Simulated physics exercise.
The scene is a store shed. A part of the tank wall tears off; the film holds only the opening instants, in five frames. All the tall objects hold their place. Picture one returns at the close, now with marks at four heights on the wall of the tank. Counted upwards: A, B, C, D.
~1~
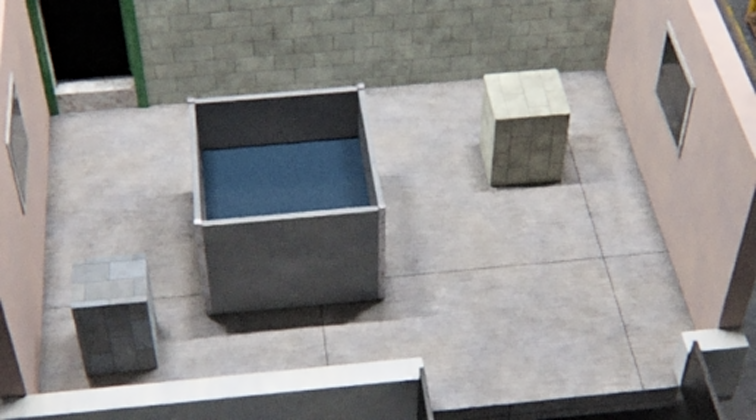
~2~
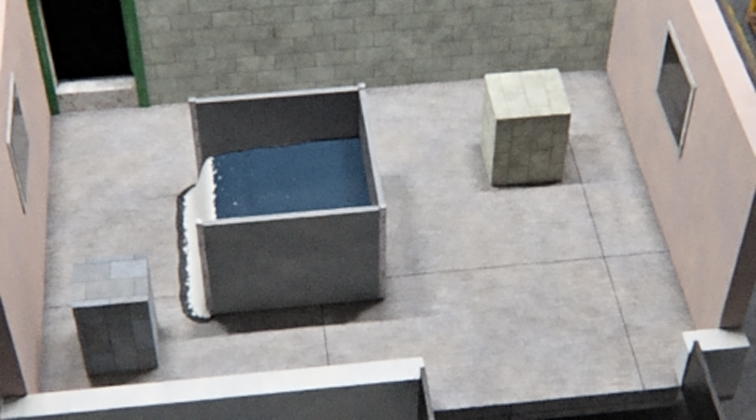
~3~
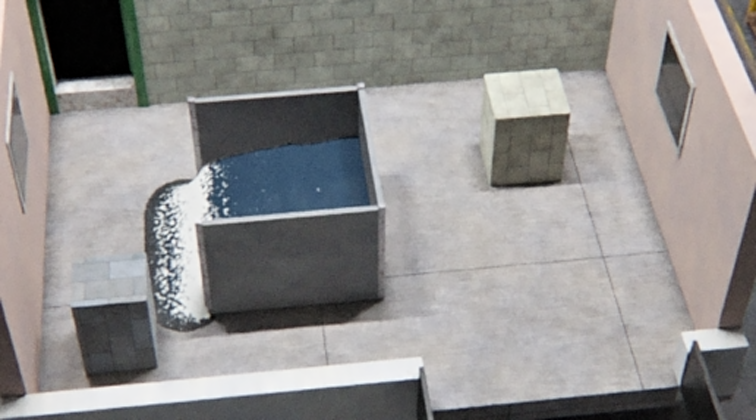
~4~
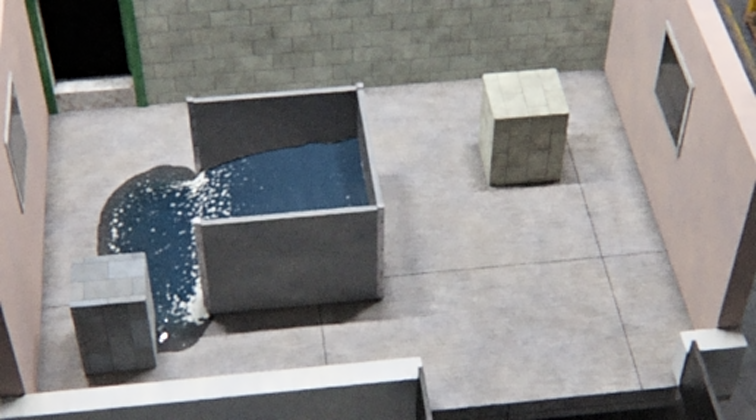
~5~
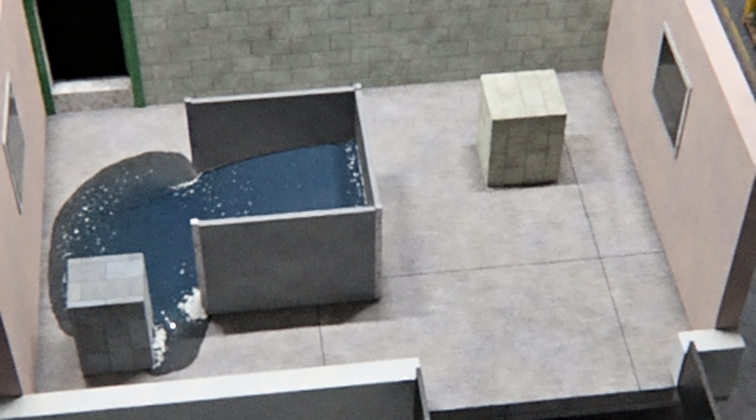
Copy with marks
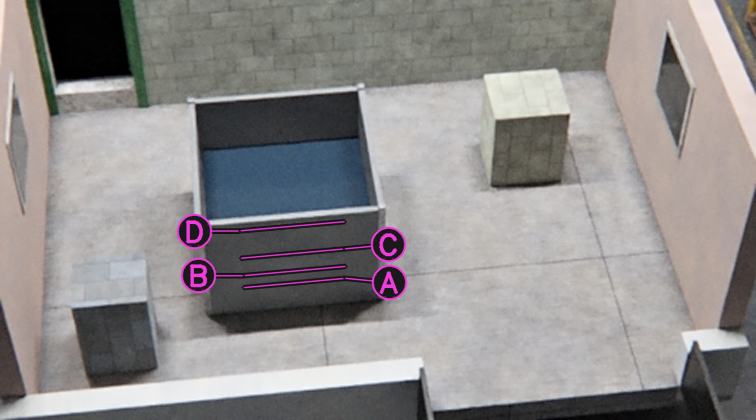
A large grey tank of blue water stood between two blocks in a walled shed, then water poured out its left side, foaming white, and spread across the floor around the smaller grey block.
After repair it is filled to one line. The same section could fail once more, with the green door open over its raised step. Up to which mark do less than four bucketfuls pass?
Mark B.
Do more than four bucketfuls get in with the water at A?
No, not at all.
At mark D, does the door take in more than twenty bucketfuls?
Yes.
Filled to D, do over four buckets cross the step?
Yes, that goes wrong.
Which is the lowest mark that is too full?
Here it is mark C.
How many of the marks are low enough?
Two of them.
On the marked copy, A at (294, 282); B at (294, 271); C at (293, 253); D at (291, 226); from the bottom up A, B, C, D.
With A, nothing gets over.
With B, a bucket or two gets in.
With C, about 10 bucketfuls get in.
With D, dozens of bucketfuls pour in.
